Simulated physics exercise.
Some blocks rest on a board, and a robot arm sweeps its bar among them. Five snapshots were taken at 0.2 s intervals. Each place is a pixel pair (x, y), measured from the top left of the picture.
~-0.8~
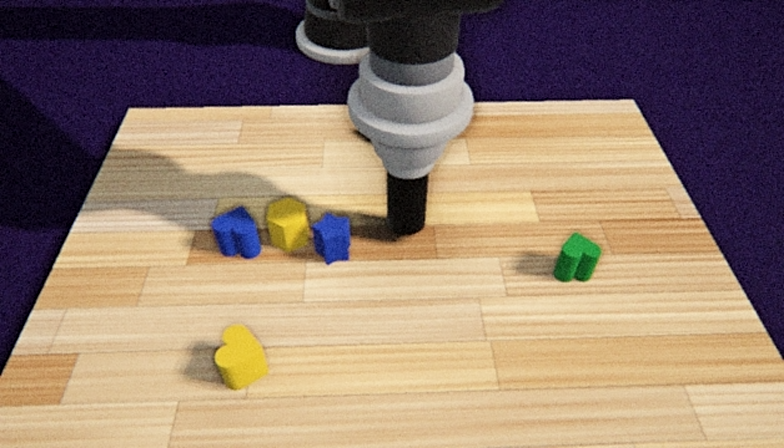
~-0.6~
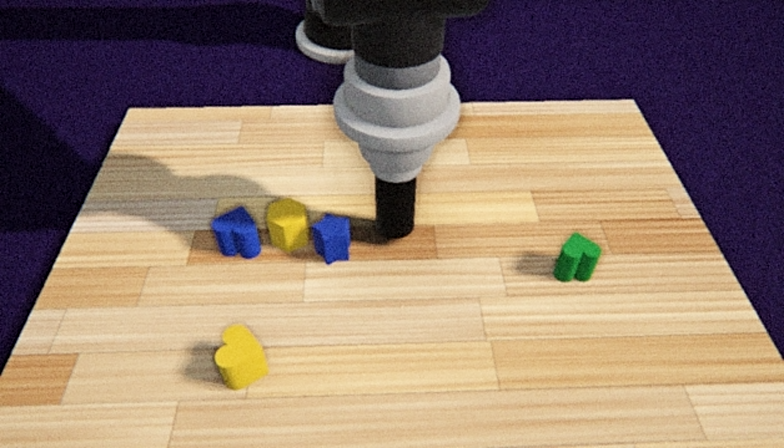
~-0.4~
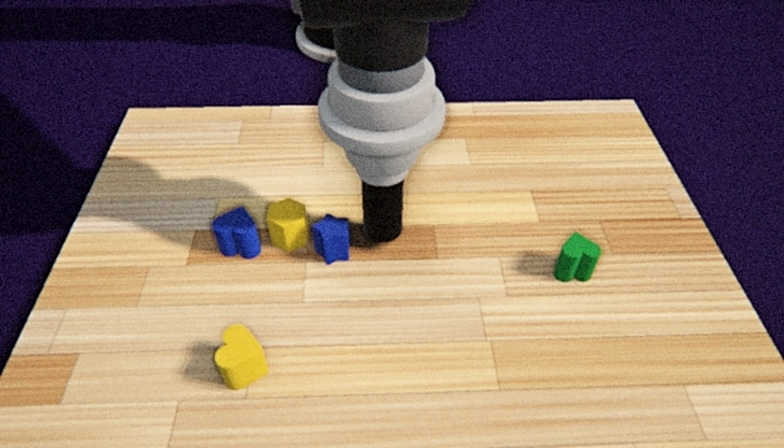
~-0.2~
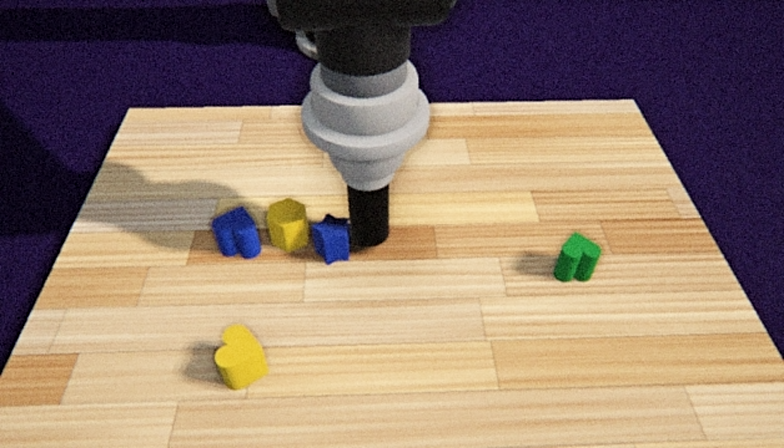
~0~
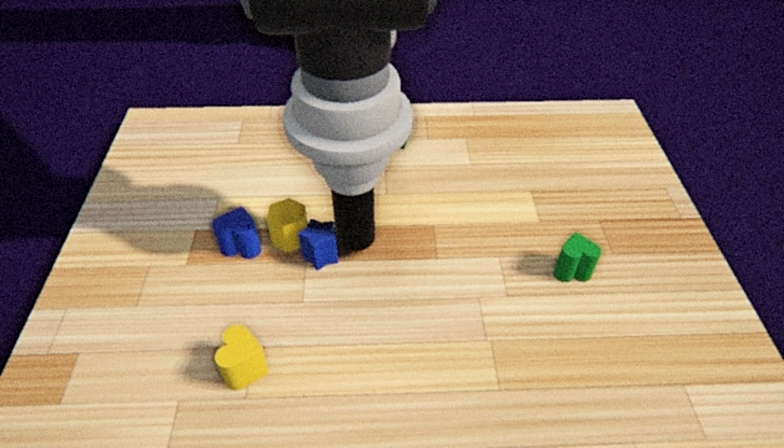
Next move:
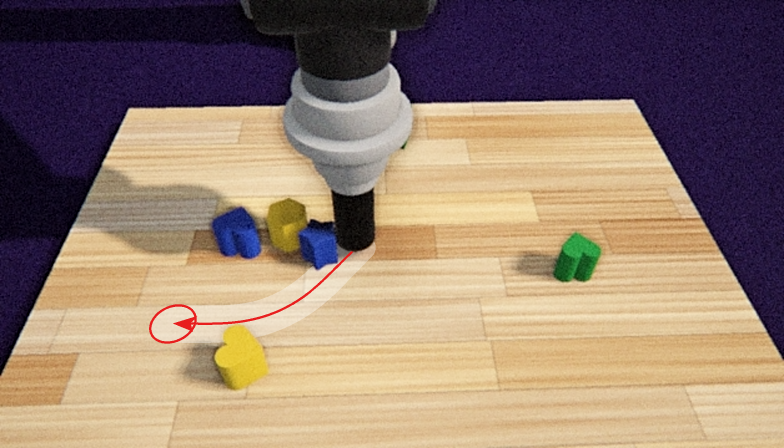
The video shows a robot arm moving its black bar left across a wooden board holding yellow, blue and green blocks, until it reaches the blue star-shaped block and nudges it slightly left while the other blocks stay still.
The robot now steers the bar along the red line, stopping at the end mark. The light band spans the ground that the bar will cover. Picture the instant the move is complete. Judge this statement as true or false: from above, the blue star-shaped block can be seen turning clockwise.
The statement is correct.
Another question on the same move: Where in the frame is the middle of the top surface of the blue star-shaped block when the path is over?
The middle of its top is at (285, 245).
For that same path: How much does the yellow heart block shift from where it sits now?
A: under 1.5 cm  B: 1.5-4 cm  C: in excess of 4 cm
My pick is A.
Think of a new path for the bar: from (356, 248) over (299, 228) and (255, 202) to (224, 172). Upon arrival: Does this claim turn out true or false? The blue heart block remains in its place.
The statement is false.
Path on the board, from (356, 248) over (312, 290) and (247, 321) to (173, 323).
The first path, step by step. One third of the way, bar at (310, 280); blue star-shaped block at (286, 244), turned 55° clockwise.
Two thirds of the way, bar at (243, 311); blue star-shaped block at (285, 245), turned 60° clockwise.
At the end, bar at (168, 313); yellow heart block in place; blue star-shaped block at (285, 245), turned 60° clockwise.
